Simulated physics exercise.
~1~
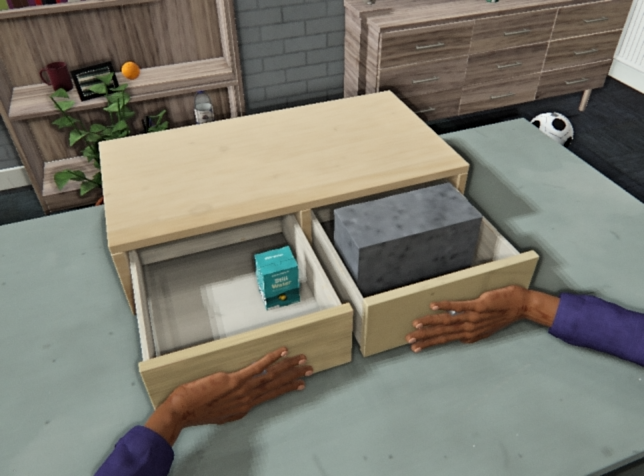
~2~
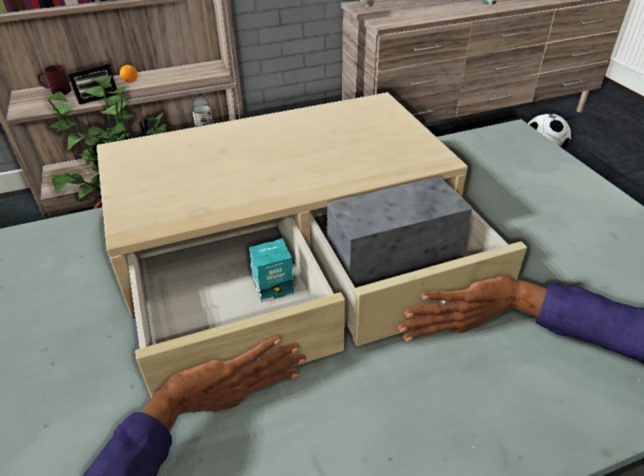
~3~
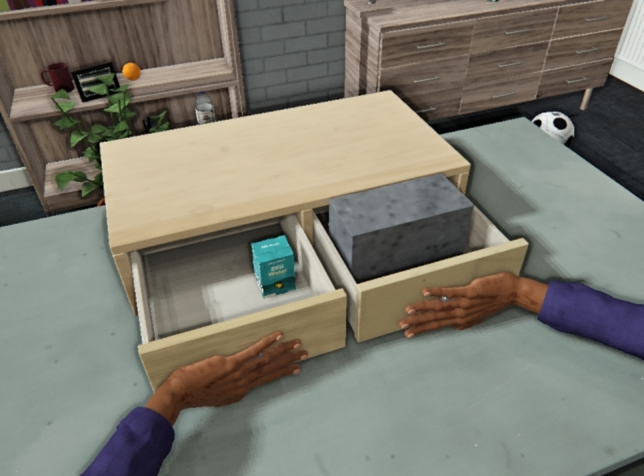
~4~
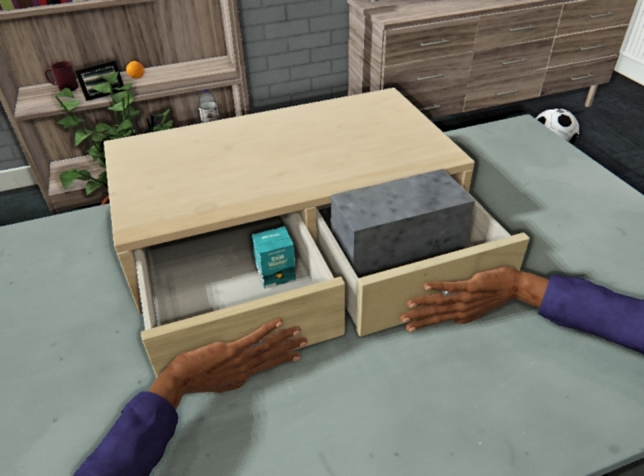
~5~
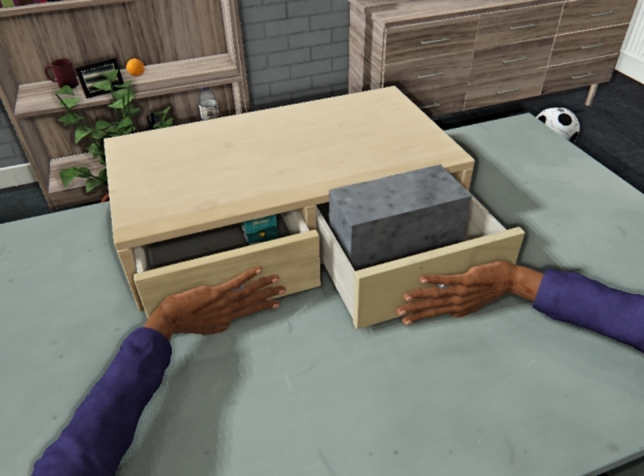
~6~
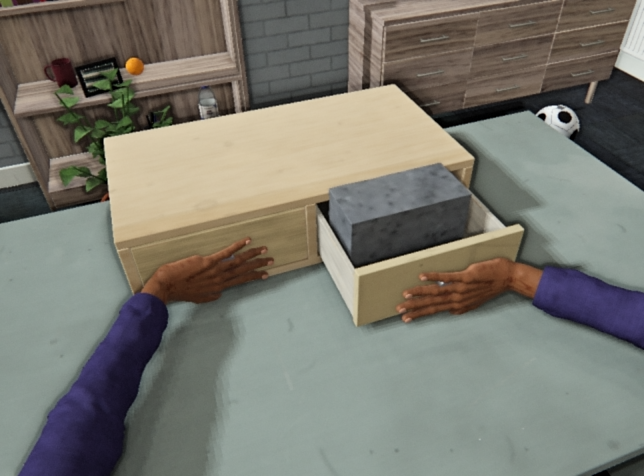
Two hands in purple sleeves press against the fronts of two open drawers in a low, pale wooden cabinet, seen from above in a slightly swaying view. It sits on a grey-green tabletop, with wooden shelves, a brick wall and a football behind. The left drawer holds a small turquoise carton, the right a large grey brick standing higher than its front. Both drawers move in a little, then the right one stops, still ajar. The left hand keeps pushing, and the left drawer slides in, hiding the carton, until it shuts flush while the right stays open.
